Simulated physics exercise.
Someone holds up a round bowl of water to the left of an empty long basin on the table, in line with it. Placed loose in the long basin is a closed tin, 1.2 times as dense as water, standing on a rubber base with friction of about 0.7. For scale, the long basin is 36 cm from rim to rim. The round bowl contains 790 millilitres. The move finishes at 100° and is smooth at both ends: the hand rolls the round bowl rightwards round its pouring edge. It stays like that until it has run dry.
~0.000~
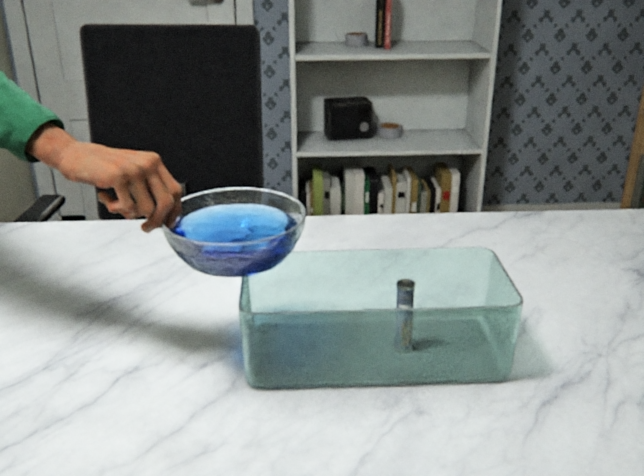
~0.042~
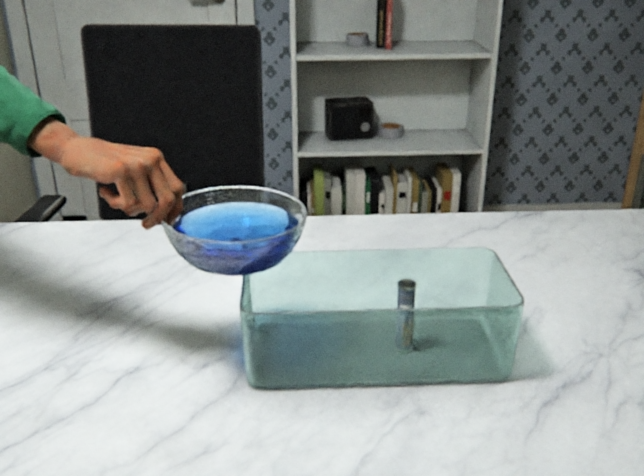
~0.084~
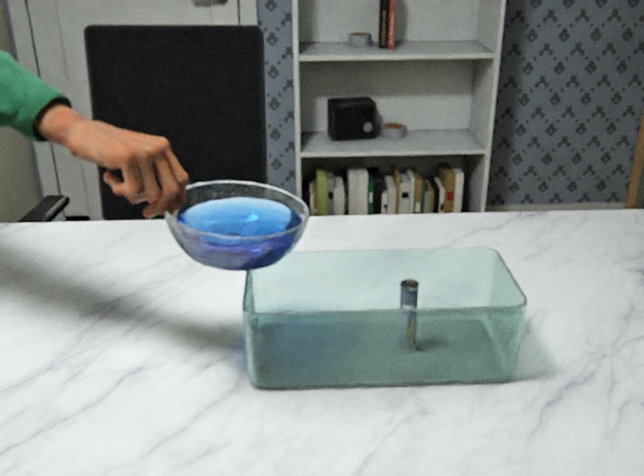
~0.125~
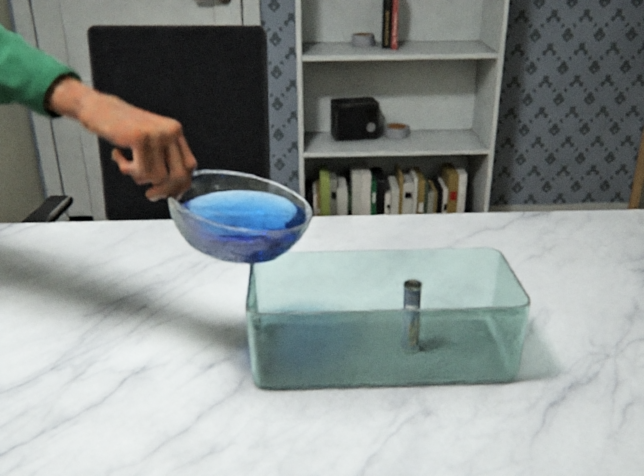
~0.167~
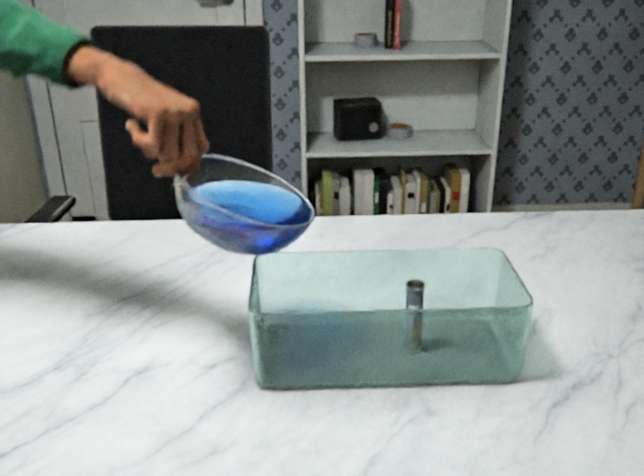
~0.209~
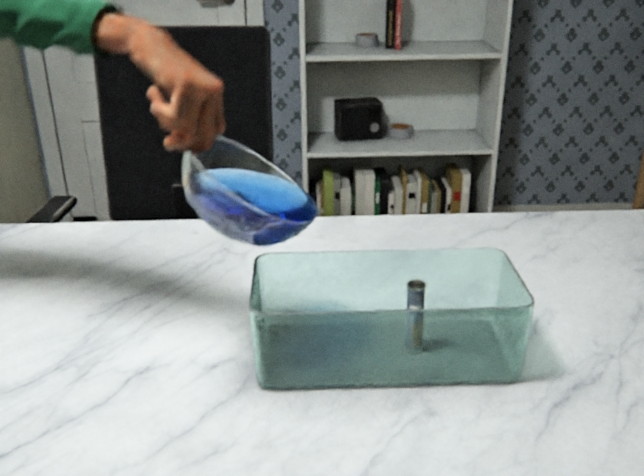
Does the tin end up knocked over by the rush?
Tipped over.
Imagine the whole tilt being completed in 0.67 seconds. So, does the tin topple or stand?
Outcome - the tin ends up overturned.
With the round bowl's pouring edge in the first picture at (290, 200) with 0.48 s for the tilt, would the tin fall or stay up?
Result: Tin tipped over.
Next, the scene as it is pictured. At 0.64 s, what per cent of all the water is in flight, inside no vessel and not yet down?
Airborne fraction: Approx. 3 %.
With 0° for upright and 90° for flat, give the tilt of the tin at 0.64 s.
About 40°.
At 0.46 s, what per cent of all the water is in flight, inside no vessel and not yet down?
Close to 66 per cent, I'd say.
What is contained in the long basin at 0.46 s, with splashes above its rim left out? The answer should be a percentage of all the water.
At that time the basin holds about 12 per cent of the liquid.
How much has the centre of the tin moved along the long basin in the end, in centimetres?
In the end the tin's centre has shifted about 8.0 centimetres.
After 0.46 s the tilt is 95° and 21 per cent is still to pour; the tin stands where it began.
After 0.64 s the tilt is 100° and 0 per cent is still to pour; the tin leans 40°.
After 0.82 s the tilt is 100° and 0 per cent is still to pour; the tin lies on its side.
After 1.03 s the tilt is 100° and 0 per cent is still to pour; the tin lies on its side.
In the end the tin lies on its side.
